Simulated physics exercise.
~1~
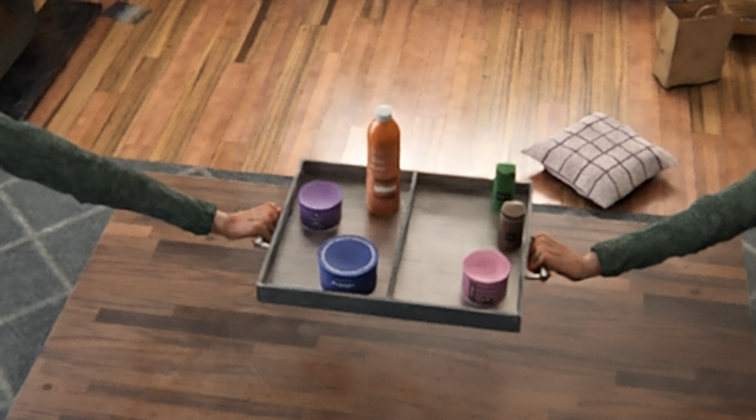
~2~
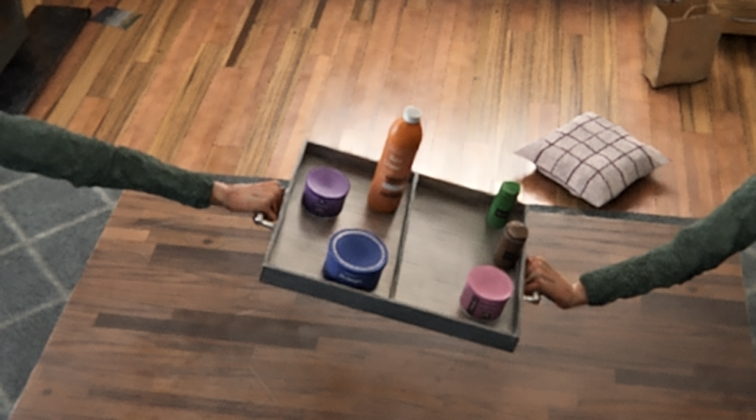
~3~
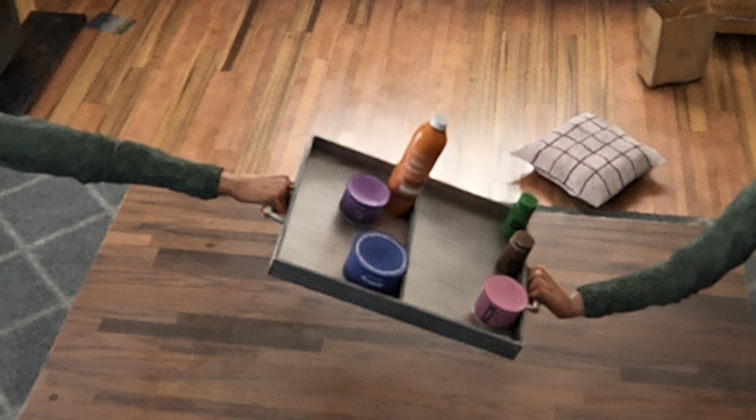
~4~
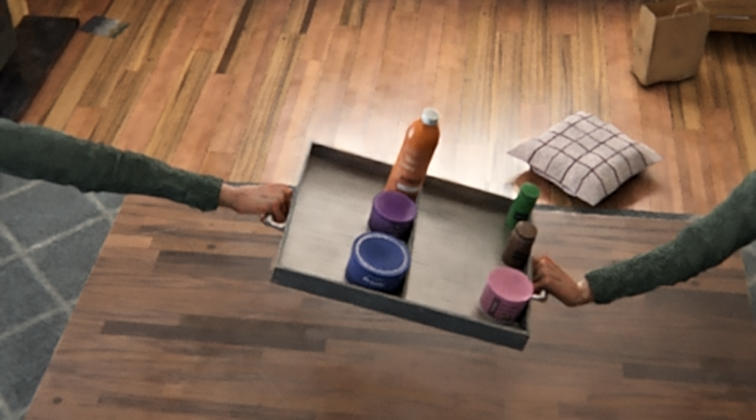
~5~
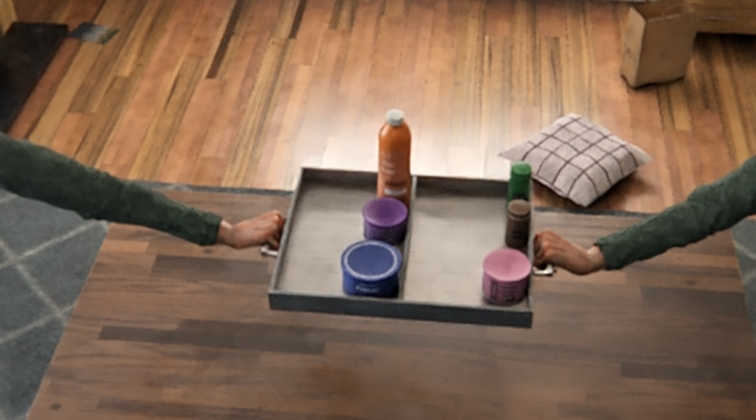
In the video, two hands hold a divided gray tray of tubs, shakers and an orange bottle above a wooden table, tilting its right side down. The purple tub slides right toward the divider, and the tray returns to level with every item still upright.
